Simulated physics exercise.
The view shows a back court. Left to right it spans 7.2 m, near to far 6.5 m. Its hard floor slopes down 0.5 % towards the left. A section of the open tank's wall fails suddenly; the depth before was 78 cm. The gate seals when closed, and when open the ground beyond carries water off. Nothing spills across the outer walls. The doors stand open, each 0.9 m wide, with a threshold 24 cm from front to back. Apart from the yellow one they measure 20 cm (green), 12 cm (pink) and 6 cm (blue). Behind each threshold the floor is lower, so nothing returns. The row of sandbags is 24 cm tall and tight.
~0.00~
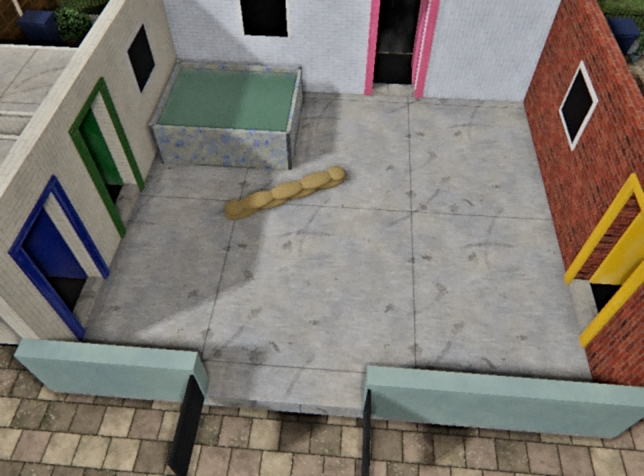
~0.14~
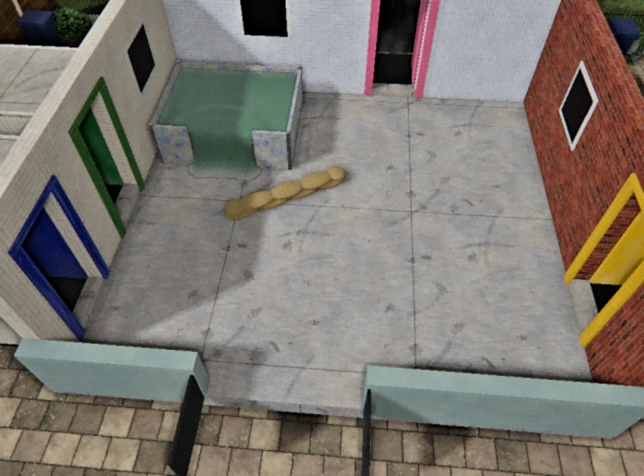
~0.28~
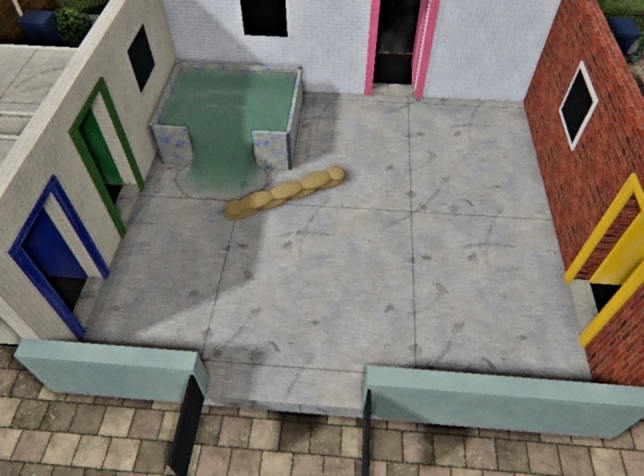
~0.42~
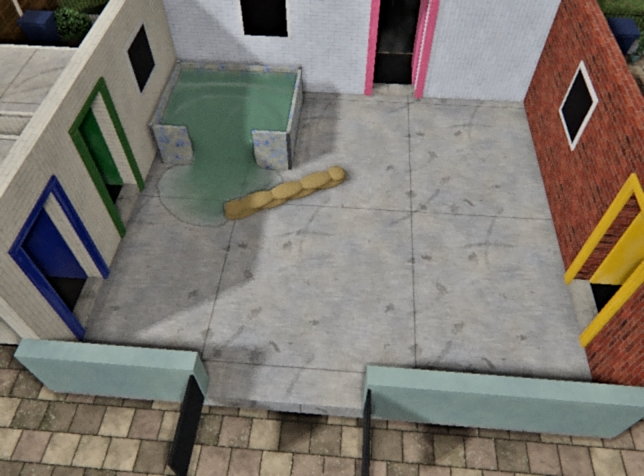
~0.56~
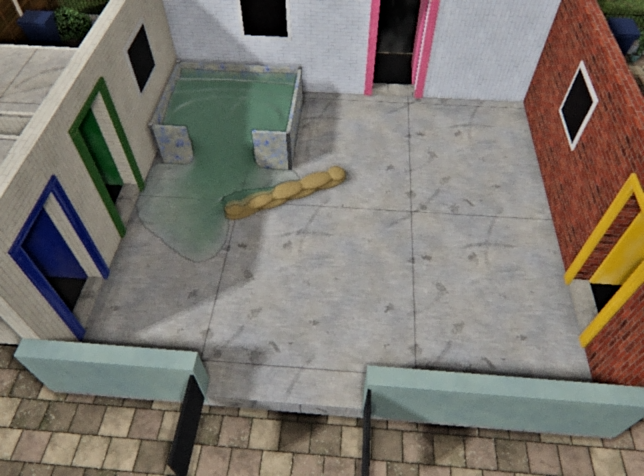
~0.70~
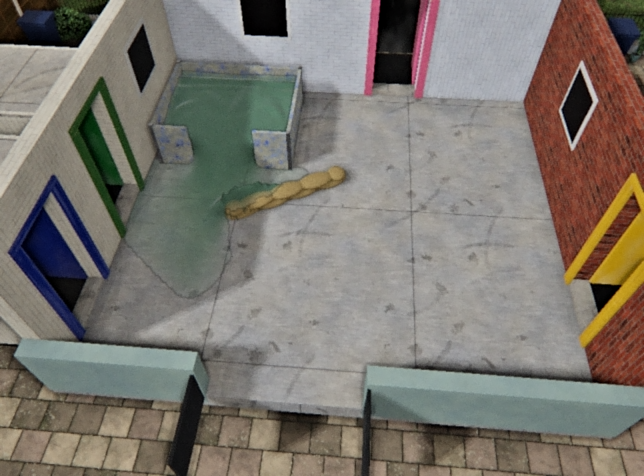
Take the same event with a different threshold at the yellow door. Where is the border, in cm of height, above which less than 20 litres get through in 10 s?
At least 8 cm or so.
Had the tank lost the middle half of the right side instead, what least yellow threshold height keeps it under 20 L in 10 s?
Then roughly 8.5 cm.
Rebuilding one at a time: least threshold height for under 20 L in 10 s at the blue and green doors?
About 24 cm at blue and 15 cm at green.
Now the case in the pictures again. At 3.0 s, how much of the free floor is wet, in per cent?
Near 45 per cent is wet.
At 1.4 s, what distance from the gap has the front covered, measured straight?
Roughly 4.4 m.
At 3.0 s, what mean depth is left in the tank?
Some 34 cm.
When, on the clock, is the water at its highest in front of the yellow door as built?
Near 6.0 s.
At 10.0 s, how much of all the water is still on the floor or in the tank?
About 78 per cent.
After 1.4 s water covers 25 % of the floor, deepest (50 cm) near (250, 203); it has not reached the yellow door.
After 3.0 s water covers 45 % of the floor, deepest (37 cm) near (69, 367); it has not reached the yellow door.
After 10.0 s water covers 95 % of the floor, deepest (12 cm) near (69, 367); 7 cm at the yellow door, 0 litres in over its 17 cm threshold.
At the yellow door as built, the water arrived by 5.1 s and peaked near 15 cm at 5.8 s.
With a threshold of 7 cm, 31 litres would have come in within the 10 s; with 9.5 cm, 11 litres. So under 20 litres takes about 8 cm.
